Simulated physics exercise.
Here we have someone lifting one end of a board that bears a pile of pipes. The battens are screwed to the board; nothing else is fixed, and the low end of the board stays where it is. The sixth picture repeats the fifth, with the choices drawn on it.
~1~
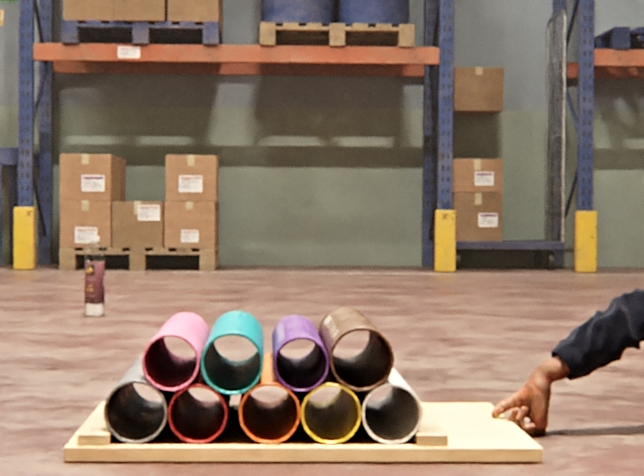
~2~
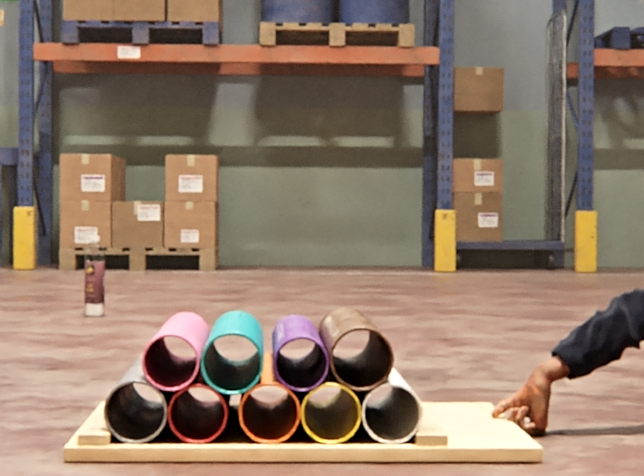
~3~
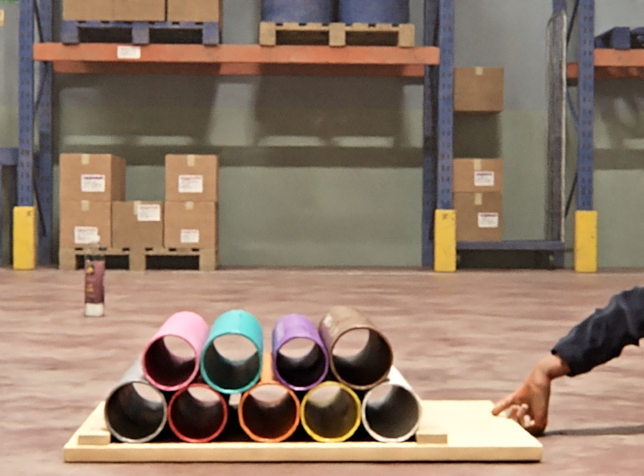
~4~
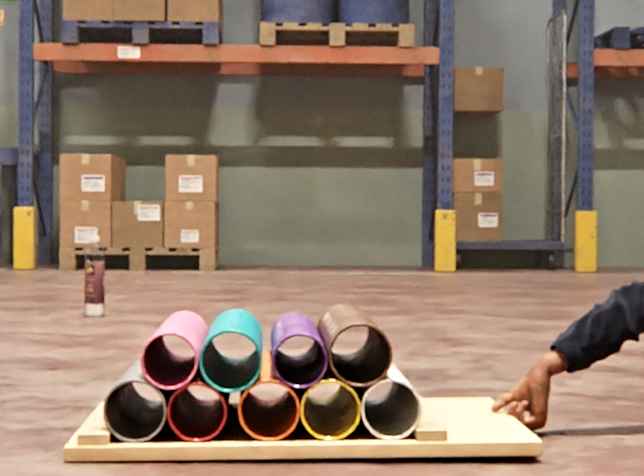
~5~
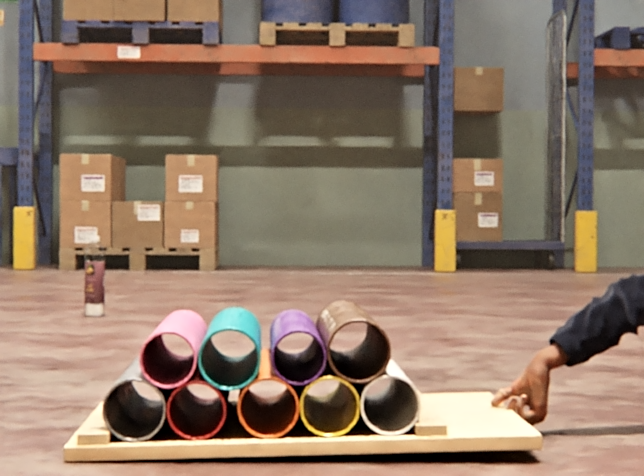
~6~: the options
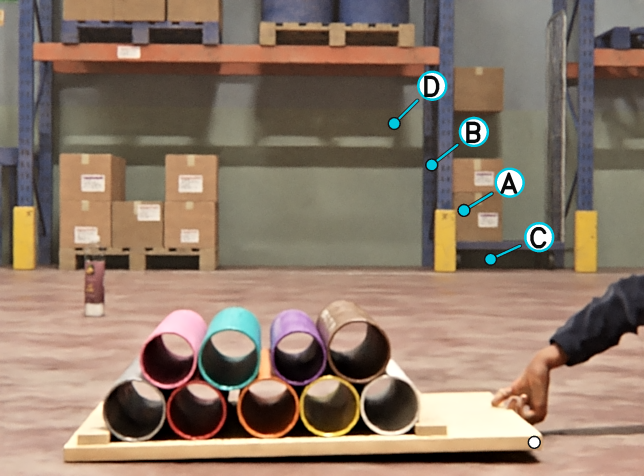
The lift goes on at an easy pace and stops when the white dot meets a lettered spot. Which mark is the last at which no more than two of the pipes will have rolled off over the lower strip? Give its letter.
Up to C.
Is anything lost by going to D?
Yes.
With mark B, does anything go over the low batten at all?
At B: Yes.
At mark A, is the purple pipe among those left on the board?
No, with A.
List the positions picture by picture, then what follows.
In the first frame, yellow pipe (331, 414); white pipe (392, 414); turquoise pipe (232, 364).
In the second frame, turquoise pipe (232, 364); purple pipe (301, 364).
In the third frame, board (300, 423); white pipe (392, 412); brown pipe (361, 358); red pipe (197, 414).
In the fourth frame, board (300, 421); grey pipe (135, 411); red pipe (197, 412).
In the fifth frame, board (300, 418); grey pipe (134, 410); red pipe (196, 411).
On the marked copy, A at (464, 211); B at (432, 165); C at (491, 259); D at (394, 124); the white dot at (534, 442).
Following C. Soon after the start, board at 16°.
Later, board at 25°.
In the end, board at 25°, none over the low batten.
As for the rest, A nine over the low batten; B nine over the low batten; D nine over the low batten.
